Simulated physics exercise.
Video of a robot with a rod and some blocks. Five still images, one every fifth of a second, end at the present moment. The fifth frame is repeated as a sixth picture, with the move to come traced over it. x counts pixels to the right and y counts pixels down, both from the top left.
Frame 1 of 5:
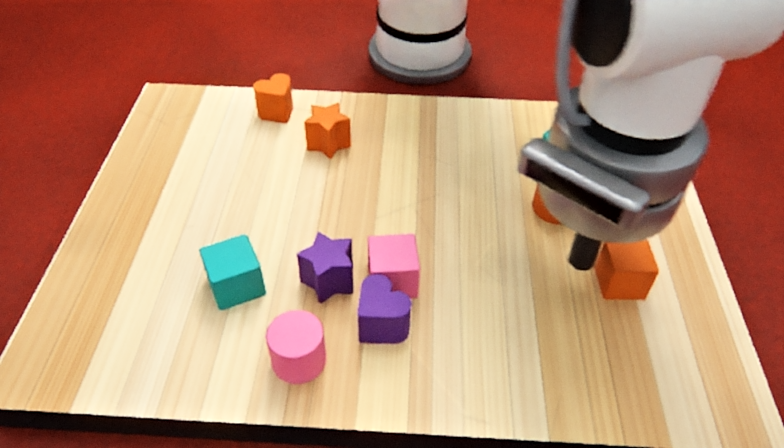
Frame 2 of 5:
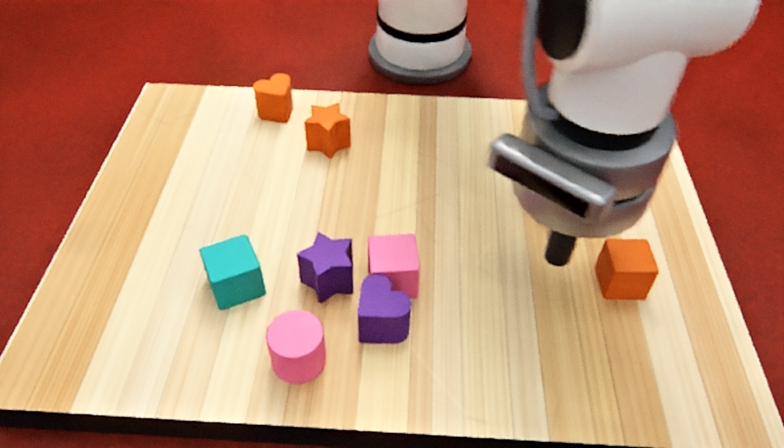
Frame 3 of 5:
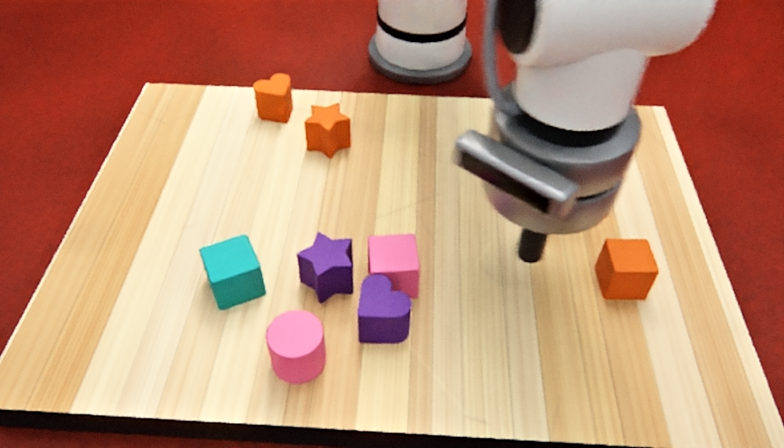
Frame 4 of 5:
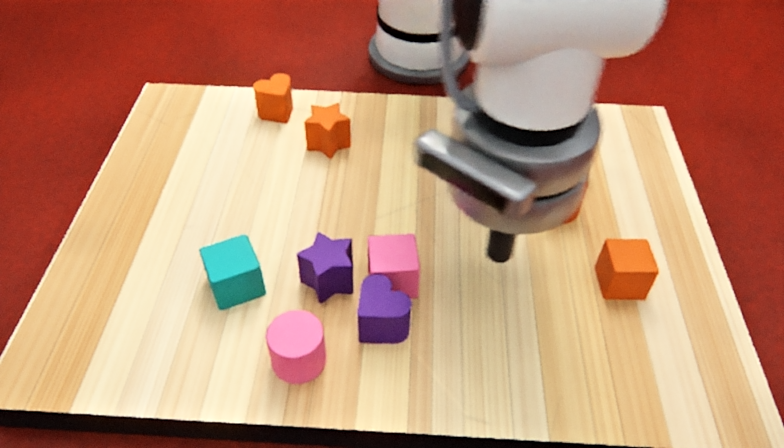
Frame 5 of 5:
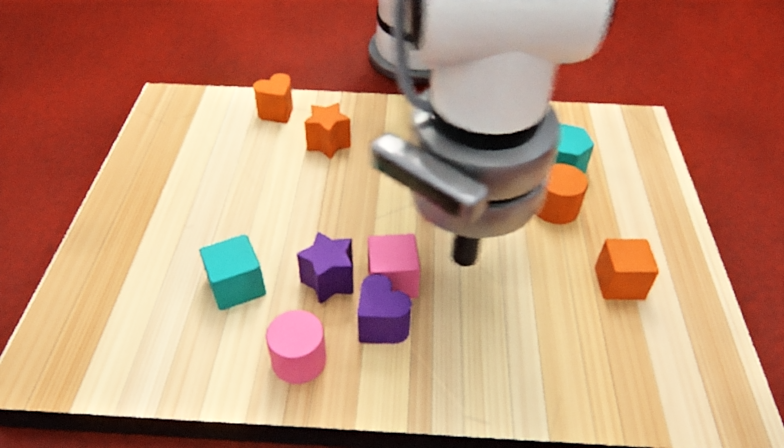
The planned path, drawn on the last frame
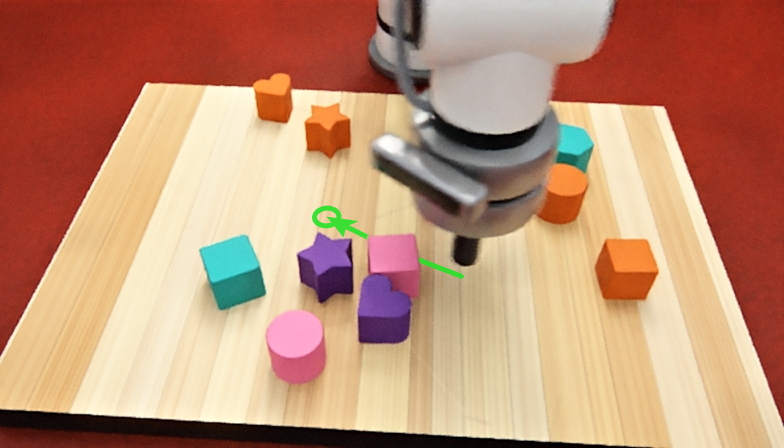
Robot arm with a rod moving steadily left above a wooden board, while the scattered orange, purple, pink and teal blocks stay still.
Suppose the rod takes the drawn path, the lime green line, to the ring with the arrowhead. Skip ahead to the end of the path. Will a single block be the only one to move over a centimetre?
Answer: Yes.
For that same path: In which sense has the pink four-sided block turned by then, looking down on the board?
Rotation: Counter-clockwise.
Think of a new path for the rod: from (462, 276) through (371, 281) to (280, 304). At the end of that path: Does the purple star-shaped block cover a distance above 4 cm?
Yes, it checks out.
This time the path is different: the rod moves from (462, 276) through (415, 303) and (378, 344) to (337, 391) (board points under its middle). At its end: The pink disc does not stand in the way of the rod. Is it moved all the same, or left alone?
Once the rod is done, the pink disc is in a new spot.
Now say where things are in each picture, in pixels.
The first frame shows lower end of the rod (581, 261), tops of blocks, purple star-shaped block (327, 252), purple heart block (382, 298), pink four-sided block (393, 252).
The second frame shows rod (557, 257), blocks as before.
The third frame shows rod (529, 254), blocks as before.
The fourth frame shows rod (499, 254), blocks as before.
The fifth frame shows rod (465, 257), purple star-shaped block (327, 252), purple heart block (382, 298), pink four-sided block (393, 252).
The drawn path runs from (462, 276) over (413, 257) and (368, 237) to (327, 217).
On the path given first. One third of the way, rod (414, 238); pink four-sided block (386, 250), turned 15° anticlockwise.
Two thirds of the way, rod (368, 218); purple star-shaped block (323, 252); pink four-sided block (376, 248), turned 45° anticlockwise.
At the end, rod (325, 197); purple star-shaped block (323, 252); purple heart block not moved; pink four-sided block (376, 248), turned 45° anticlockwise.
